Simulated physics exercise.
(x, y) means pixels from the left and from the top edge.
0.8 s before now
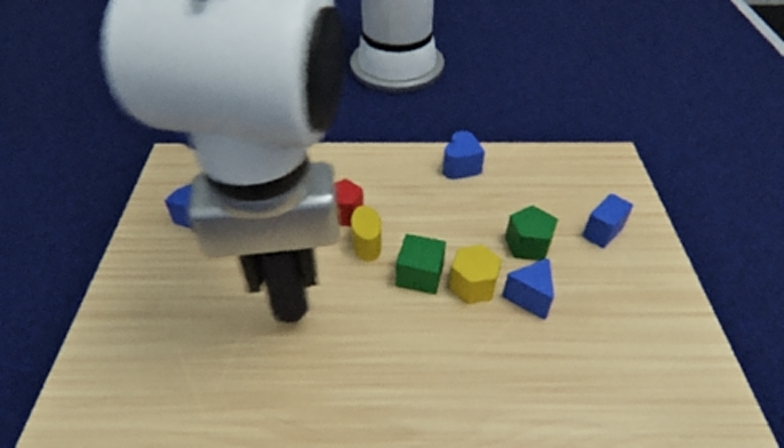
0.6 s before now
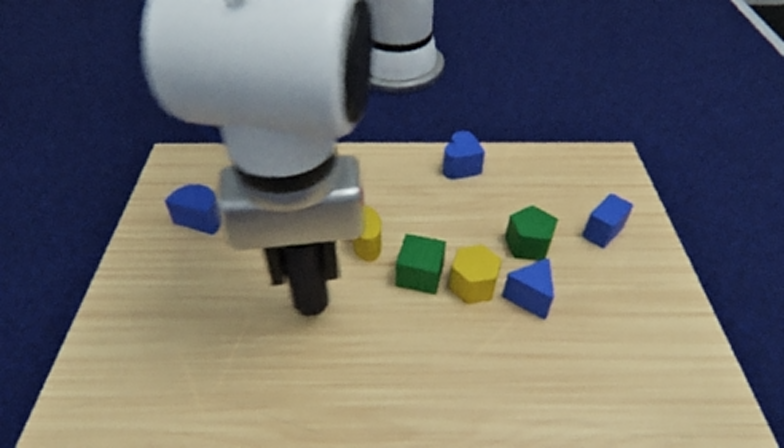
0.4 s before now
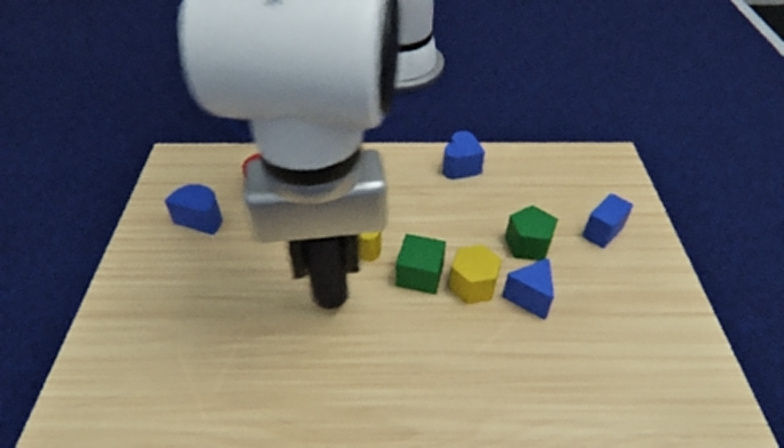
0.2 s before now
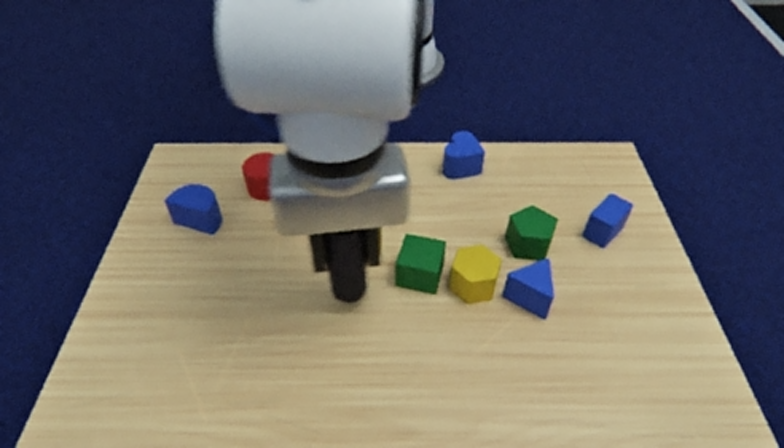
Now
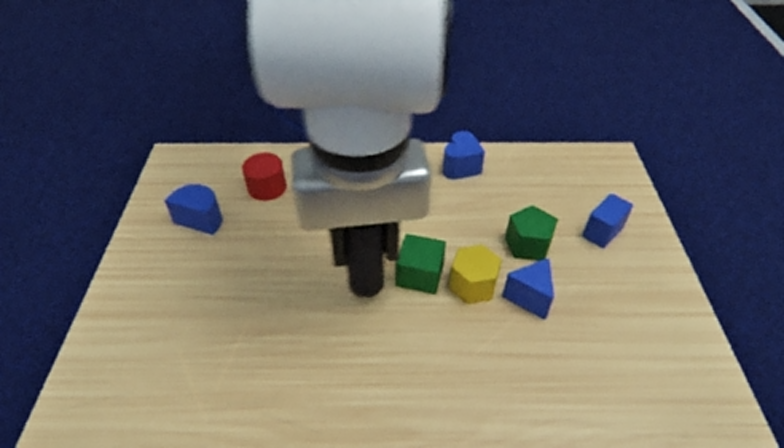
A white robot arm with a dark peg slid slowly to the right above a wooden board, passing in front of some colored blocks and nearing a green square one, while the blocks stayed still.
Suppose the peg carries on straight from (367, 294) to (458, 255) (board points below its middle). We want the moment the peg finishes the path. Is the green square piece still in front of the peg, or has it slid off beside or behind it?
In front, still.
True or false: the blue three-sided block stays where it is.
The statement is false.
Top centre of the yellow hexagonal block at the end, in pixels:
I'd place it at (522, 267), taking the centre of its top.
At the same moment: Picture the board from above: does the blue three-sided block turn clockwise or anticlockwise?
From above, it turns counterclockwise.
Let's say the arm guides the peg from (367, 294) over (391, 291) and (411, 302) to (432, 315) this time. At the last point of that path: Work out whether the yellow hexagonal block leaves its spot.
Moved.
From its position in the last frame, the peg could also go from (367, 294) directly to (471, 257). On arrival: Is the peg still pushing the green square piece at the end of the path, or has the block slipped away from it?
It rides in front to the end.
What follows on the original path. One third of the way, peg at (399, 269); green square piece at (443, 244); yellow hexagonal block at (484, 262).
Two thirds of the way, peg at (431, 256); green square piece at (476, 235), turned 10° clockwise; yellow hexagonal block at (511, 265), turned 30° clockwise; blue three-sided block at (551, 280), turned 20° anticlockwise.
At the end, peg at (460, 244); green square piece at (506, 229), turned 30° clockwise; yellow hexagonal block at (522, 267), turned 50° clockwise; green five-sided block at (551, 220), turned 15° anticlockwise; blue three-sided block at (561, 287), turned 30° anticlockwise.
